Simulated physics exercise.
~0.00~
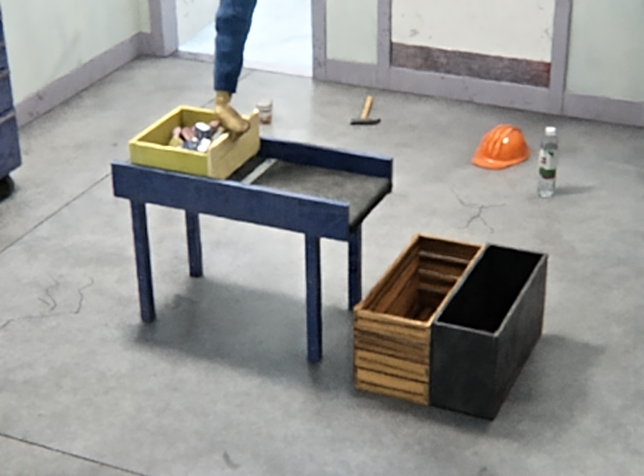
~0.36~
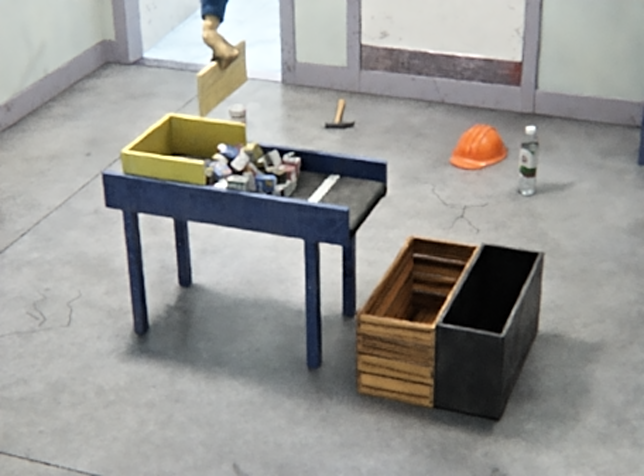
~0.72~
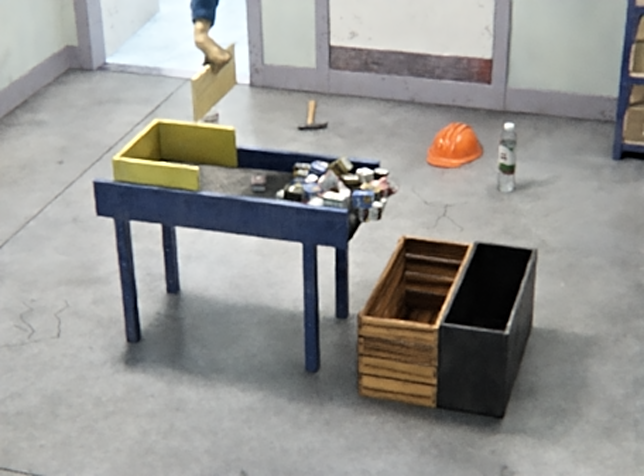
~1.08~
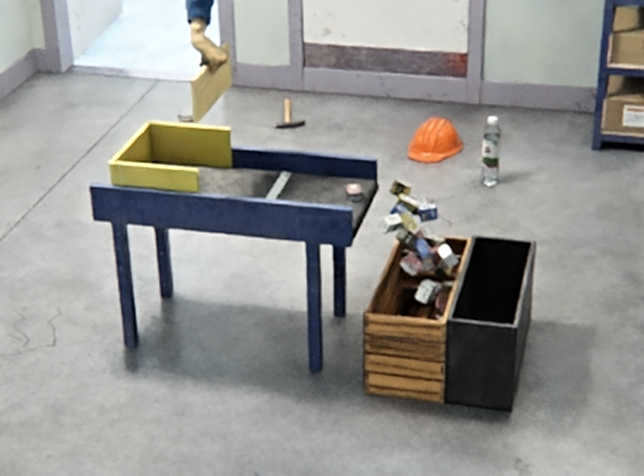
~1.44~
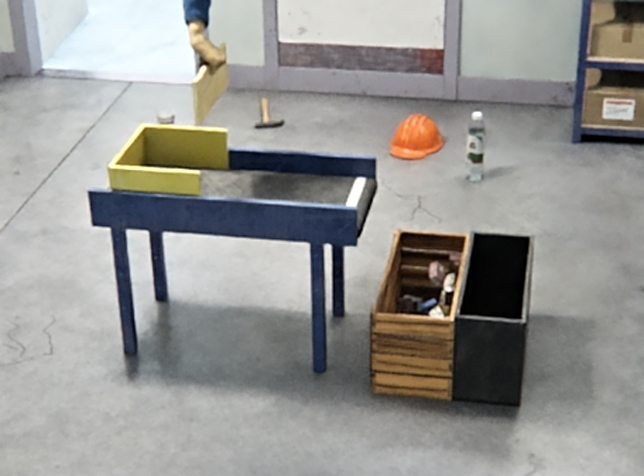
On the gray concrete floor of a workshop, a yellow pen full of small cartons sits on a blue-framed belt table, with a wooden bin and a black tote side by side beyond its right end. A gloved hand pulls up the pen's yellow gate and holds it above the floor behind the table. The cartons ride out to the right in a loose heap, while a pale stripe travels along the belt. Reaching the end, they tumble off in a scattered cluster and drop into the wooden bin. Finally, the cartons lie in the wooden bin, the belt is clear, and the black tote remains empty.
